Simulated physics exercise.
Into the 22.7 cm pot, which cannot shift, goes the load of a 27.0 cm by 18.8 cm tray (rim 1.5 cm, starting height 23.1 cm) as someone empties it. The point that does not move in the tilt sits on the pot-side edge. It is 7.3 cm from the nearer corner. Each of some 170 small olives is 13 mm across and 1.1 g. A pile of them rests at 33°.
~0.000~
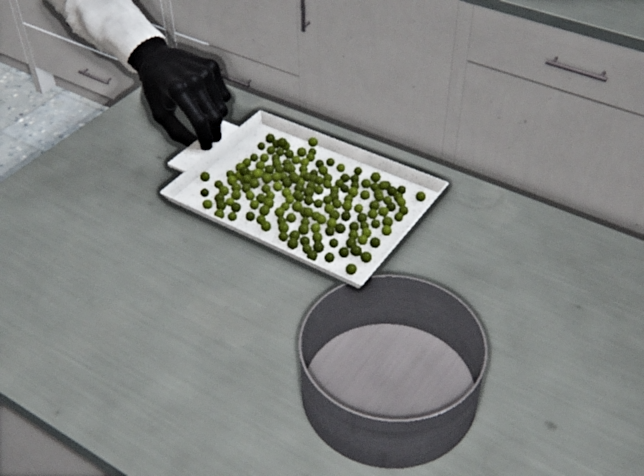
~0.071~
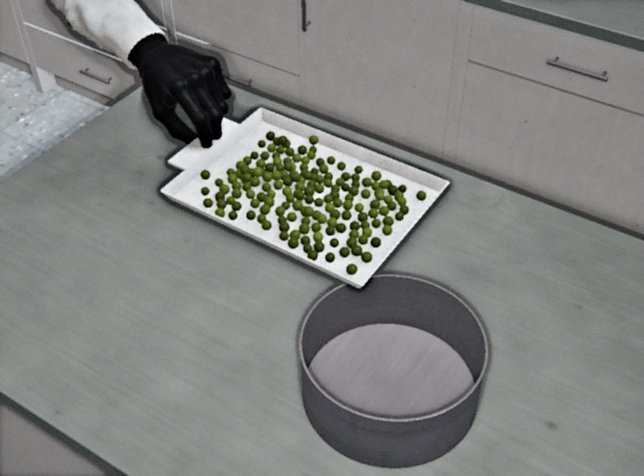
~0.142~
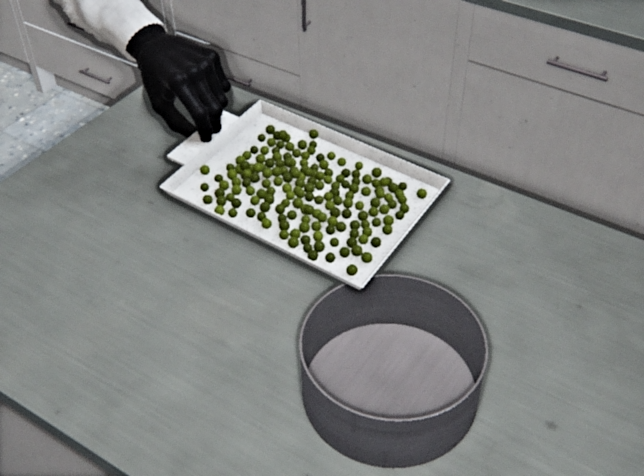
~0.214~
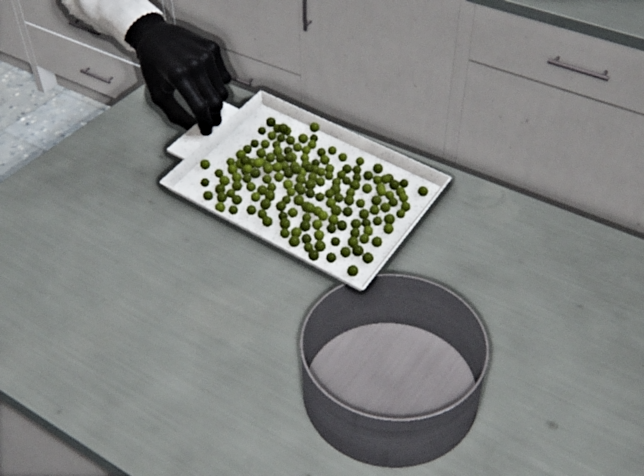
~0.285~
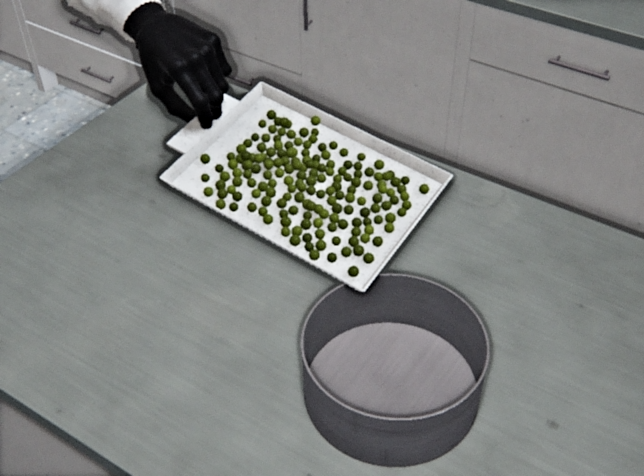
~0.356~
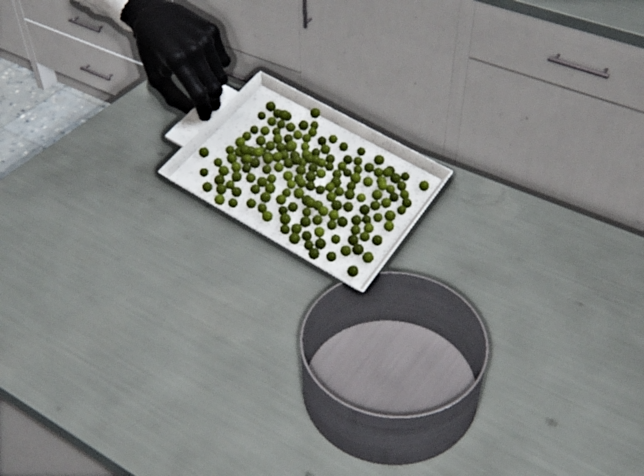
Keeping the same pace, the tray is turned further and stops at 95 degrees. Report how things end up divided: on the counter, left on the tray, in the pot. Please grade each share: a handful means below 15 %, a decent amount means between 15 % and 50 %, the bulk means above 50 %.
Counter: A handful, tray: A handful, pot: The bulk.
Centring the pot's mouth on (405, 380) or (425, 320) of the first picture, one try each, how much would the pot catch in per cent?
Roughly 90 per cent, then 40 per cent.
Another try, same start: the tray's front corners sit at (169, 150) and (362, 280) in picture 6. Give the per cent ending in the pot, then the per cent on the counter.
You'd end with pot at 95 and counter at 5.
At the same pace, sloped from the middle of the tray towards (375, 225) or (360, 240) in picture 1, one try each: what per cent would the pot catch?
Roughly 80 % for the first direction, roughly 100 % for the second.
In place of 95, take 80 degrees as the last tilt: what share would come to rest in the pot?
Roughly 90 percent.
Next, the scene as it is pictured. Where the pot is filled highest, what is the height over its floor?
It gets to about 3.5 cm.
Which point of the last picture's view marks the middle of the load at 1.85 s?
Approximately (363, 405) in the final picture.
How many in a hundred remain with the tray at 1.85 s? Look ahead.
Around 20 percent of it.
Then, at 1.25 s, tilt 51 degrees; the tray holds 95 %, the pot 0 %.
After 1.85 s, tilt 76 degrees; the tray holds 20 %, the pot 60 %.
After 2.49 s, tilt 95 degrees; the tray holds 0 %, the pot 90 %.
At rest (2.8 s), counter 10 %, tray 0 %, pot 90 %.
